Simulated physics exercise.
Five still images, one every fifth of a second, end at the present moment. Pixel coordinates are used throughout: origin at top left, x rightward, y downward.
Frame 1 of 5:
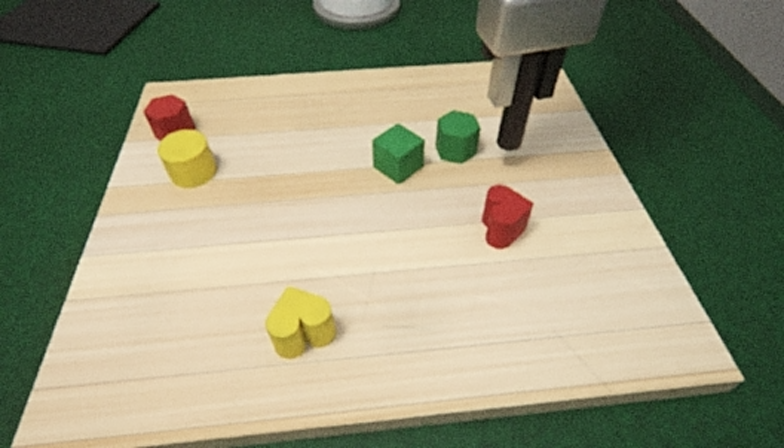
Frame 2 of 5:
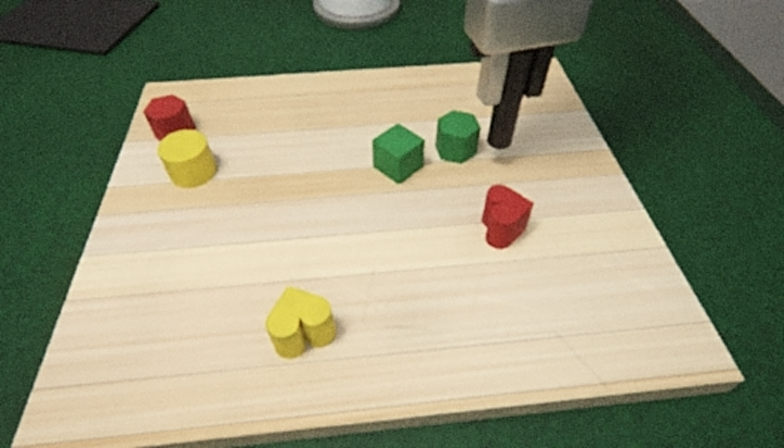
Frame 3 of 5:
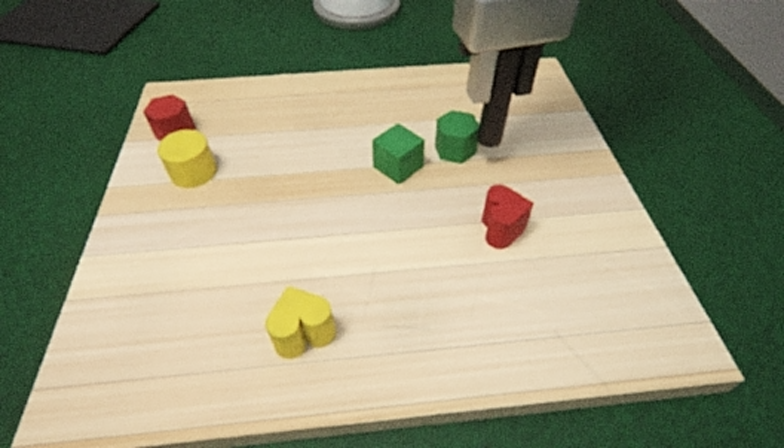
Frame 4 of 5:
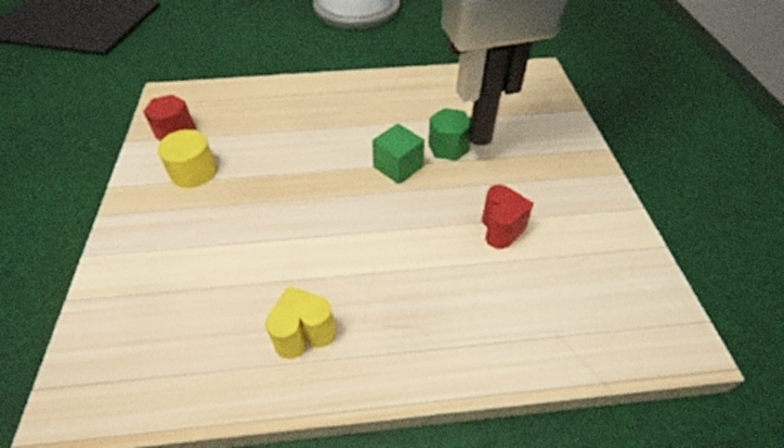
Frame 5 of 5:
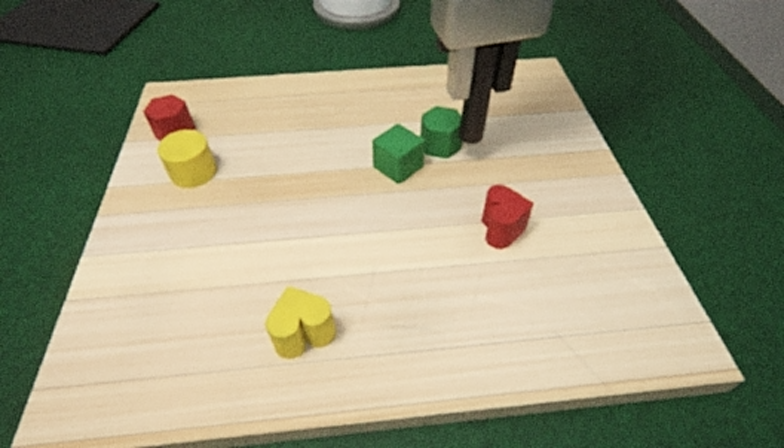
A grey robotic arm with a dark stick moves slowly left above a pale wooden board on a green surface, seen from above at an angle by a still camera. Red and yellow blocks sit at the upper left, two green blocks near the upper middle, a red one at right and a yellow heart below. The stick reaches the green hexagon and pushes it slightly left, towards the green cube.
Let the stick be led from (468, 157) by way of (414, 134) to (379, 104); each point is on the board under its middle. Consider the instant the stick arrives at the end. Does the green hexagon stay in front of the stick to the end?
No, I don't think so.
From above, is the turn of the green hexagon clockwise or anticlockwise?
It goes round opposite to clock hands.
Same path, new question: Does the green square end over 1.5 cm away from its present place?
No, it doesn't check out.
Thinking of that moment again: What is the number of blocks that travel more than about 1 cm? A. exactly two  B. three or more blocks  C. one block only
The one that fits is C, one block only.
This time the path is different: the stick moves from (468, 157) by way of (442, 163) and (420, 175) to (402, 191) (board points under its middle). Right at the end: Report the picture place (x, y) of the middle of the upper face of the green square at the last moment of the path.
In the picture, that point is around (374, 145).
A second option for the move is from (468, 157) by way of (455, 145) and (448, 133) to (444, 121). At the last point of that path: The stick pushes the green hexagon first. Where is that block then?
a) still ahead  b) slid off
Answer: B.
On the path given first. One third of the way, stick at (432, 121); green hexagon at (404, 106), turned 10° anticlockwise.
Two thirds of the way, stick at (400, 104); green hexagon at (369, 95), turned 40° anticlockwise.
At the end, stick at (378, 84); green square not moved; green hexagon at (356, 90), turned 75° anticlockwise.
